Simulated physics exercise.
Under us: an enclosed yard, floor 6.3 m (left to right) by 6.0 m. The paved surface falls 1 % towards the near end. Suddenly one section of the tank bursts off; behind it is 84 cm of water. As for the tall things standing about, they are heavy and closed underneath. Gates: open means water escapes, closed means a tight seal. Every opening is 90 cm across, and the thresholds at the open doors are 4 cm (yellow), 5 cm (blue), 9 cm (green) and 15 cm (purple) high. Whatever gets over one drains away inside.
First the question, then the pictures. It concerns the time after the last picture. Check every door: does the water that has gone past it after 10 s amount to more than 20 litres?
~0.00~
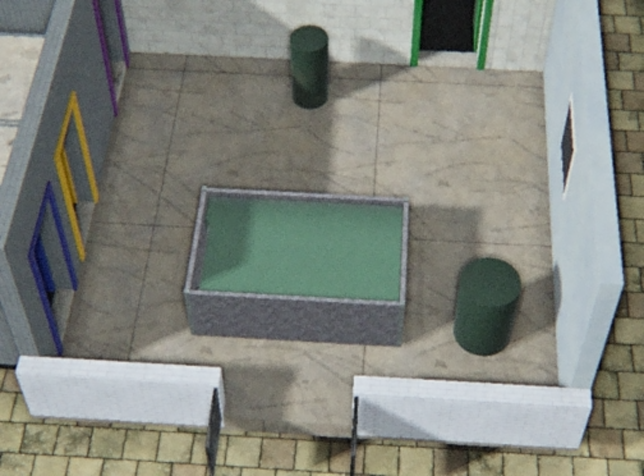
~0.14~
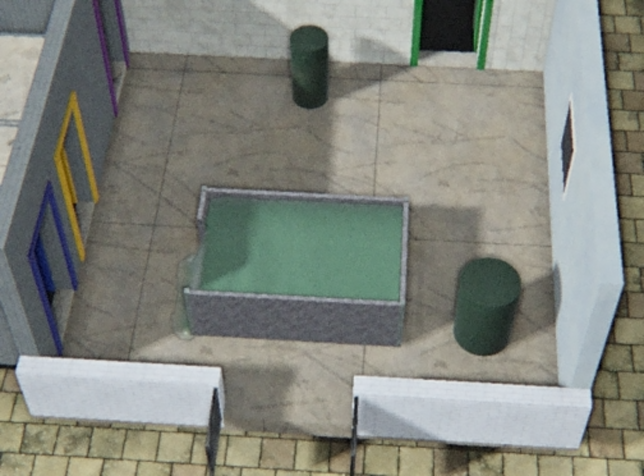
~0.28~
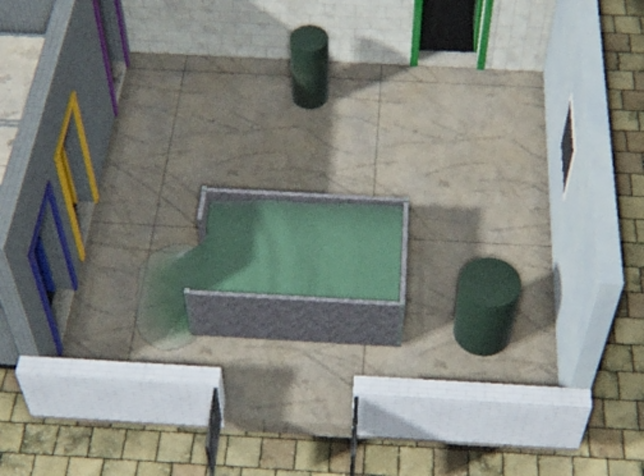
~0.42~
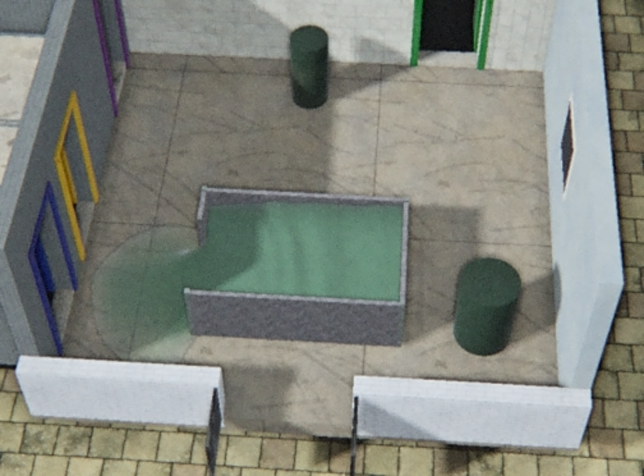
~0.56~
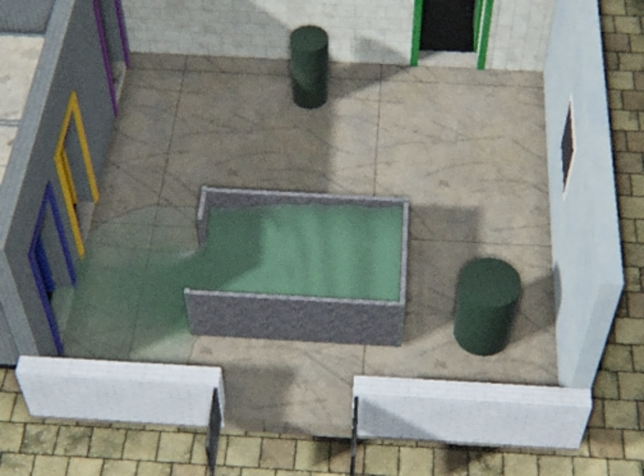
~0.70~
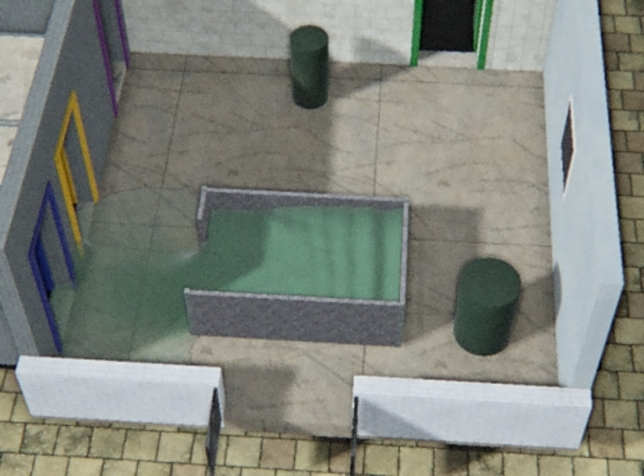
Yellow door: It does. Blue door: It does. Green door: It does not. Purple door: It does not.
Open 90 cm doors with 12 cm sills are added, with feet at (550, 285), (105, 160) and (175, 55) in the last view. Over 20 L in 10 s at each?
In turn: Not over, under, under.
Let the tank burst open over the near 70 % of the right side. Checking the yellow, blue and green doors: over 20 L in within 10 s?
Then yellow exceeds it, blue exceeds it, green exceeds it.
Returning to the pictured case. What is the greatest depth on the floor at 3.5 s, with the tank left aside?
Up to near 27 cm.
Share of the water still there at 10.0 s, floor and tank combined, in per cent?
Remaining: Roughly 50 %.
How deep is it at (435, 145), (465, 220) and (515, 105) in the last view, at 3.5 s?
First 0 cm, then 0 cm, then 0 cm.
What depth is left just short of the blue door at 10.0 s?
About 10.0 cm.
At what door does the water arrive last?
That's the green door.
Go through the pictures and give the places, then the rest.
Still water, 84 cm deep, in the tank at (300, 248), in the first frame.
The front is at (190, 337), 0.6 m from the gap at (200, 284); 0.2 m2 of floor is under water; 84 cm left at the back of the tank, in the second frame.
The front is at (154, 259), 0.9 m from the gap at (200, 285); 1.0 m2 of floor is under water; 84 cm left at the back of the tank, in the third frame.
Water pours out at (200, 286) and has run 1.4 m, to (103, 271); typically 9 cm deep outside, 84 cm at the tank's back, in the fourth frame.
Water pours out at (200, 286) and has run 2.0 m, to (52, 307); typically 7 cm deep outside, 83 cm at the tank's back, in the fifth frame.
The front is at a hidden place, 2.2 m from the gap at (200, 286); 5.2 m2 of floor is under water; 74 cm left at the back of the tank, in the sixth frame.
After 1.4 s water covers 15 % of the floor and is deepest (50 cm) near (53, 390); yellow door 23 cm at the sill, 71 L in, blue door 26 cm at the sill, 229 L in, green door not reached, purple door not reached.
After 2.2 s water covers 20 % of the floor and is deepest (44 cm) near (69, 318); yellow door 21 cm at the sill, 185 L in, blue door 40 cm at the sill, 516 L in, green door not reached, purple door 5 cm at the sill, 0 L in.
After 3.5 s water covers 40 % of the floor and is deepest (27 cm) near (53, 390); yellow door 15 cm at the sill, 305 L in, blue door 26 cm at the sill, 837 L in, green door not reached, purple door 3 cm at the sill, 0 L in.
After 6.0 s water covers 60 % of the floor and is deepest (19 cm) near (53, 390); yellow door 10 cm at the sill, 397 L in, blue door 18 cm at the sill, 1103 L in, green door 2 cm at the sill, 0 L in, purple door 6 cm at the sill, 0 L in.
After 10.0 s water covers 95 % of the floor and is deepest (11 cm) near (53, 390); yellow door 6 cm at the sill, 440 L in, blue door 10 cm at the sill, 1244 L in, green door 1 cm at the sill, 0 L in, purple door 5 cm at the sill, 0 L in.
